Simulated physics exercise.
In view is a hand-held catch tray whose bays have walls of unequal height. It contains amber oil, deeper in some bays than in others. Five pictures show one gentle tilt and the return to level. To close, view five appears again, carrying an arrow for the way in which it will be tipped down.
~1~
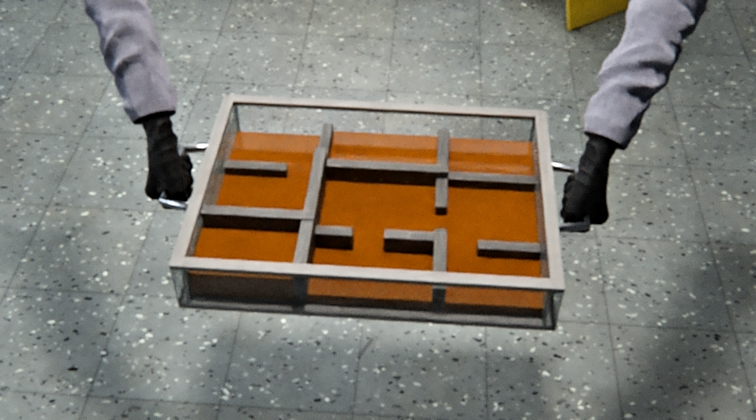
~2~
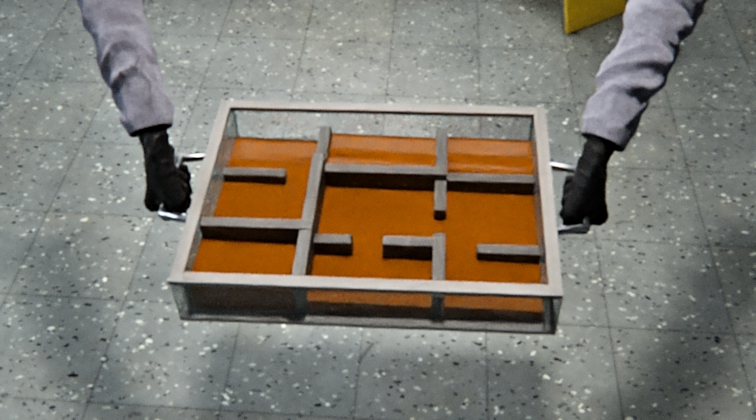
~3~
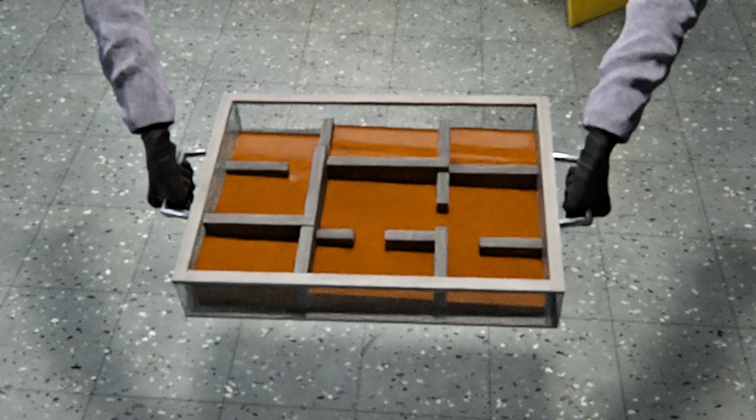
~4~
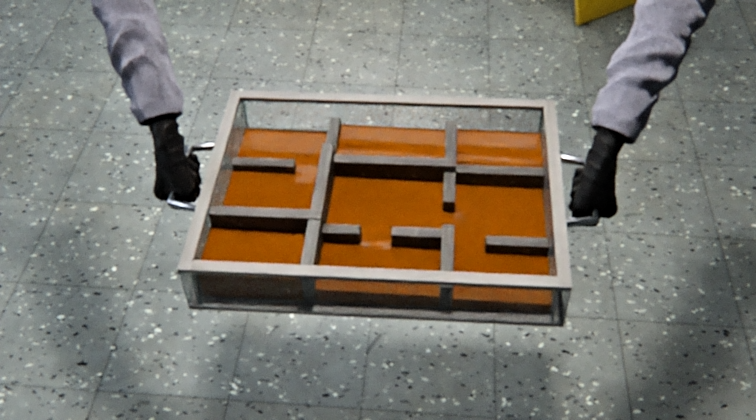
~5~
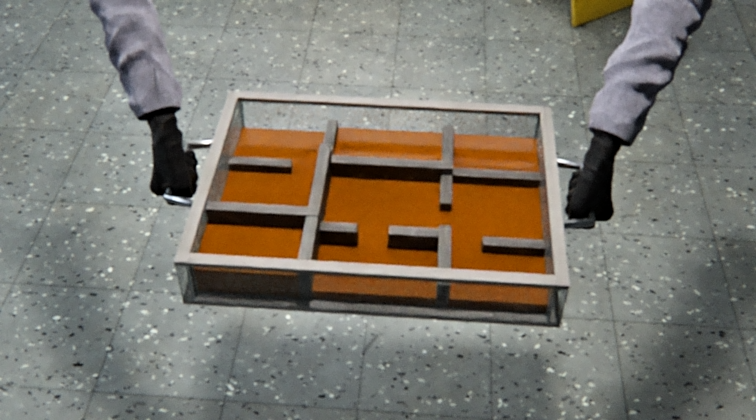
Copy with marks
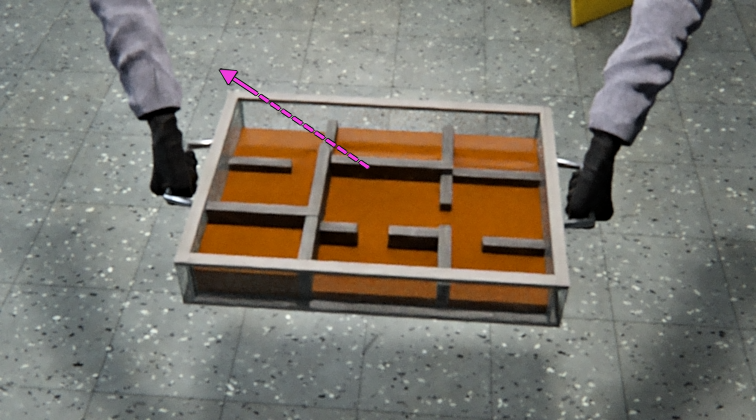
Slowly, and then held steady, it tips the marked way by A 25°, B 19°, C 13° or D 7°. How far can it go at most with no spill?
Take C.
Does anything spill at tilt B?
Yes, that goes wrong.
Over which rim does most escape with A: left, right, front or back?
The left rim.
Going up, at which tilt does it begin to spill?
It is B.
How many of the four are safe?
Two of the four.
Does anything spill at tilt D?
No, that is safe.
The tray is level; deepest in the front left bay, at (250, 250), shallowest in the centre right.
Tipped about 3° down to the front left; no wall is crossed.
Tipped about 5° down to the front left; no wall is crossed.
Tipped about 3° down to the front left; no wall is crossed.
The tray is level; deepest in the front left bay, at (255, 246), shallowest in the front middle.
The arrow ends at (224, 72).
For tilt A, about 36 % goes over the rim.
For tilt B, about 7 % goes over the rim.
For tilt C, nothing spills; the central bay holds the most.
For tilt D, nothing spills; the central bay holds the most.
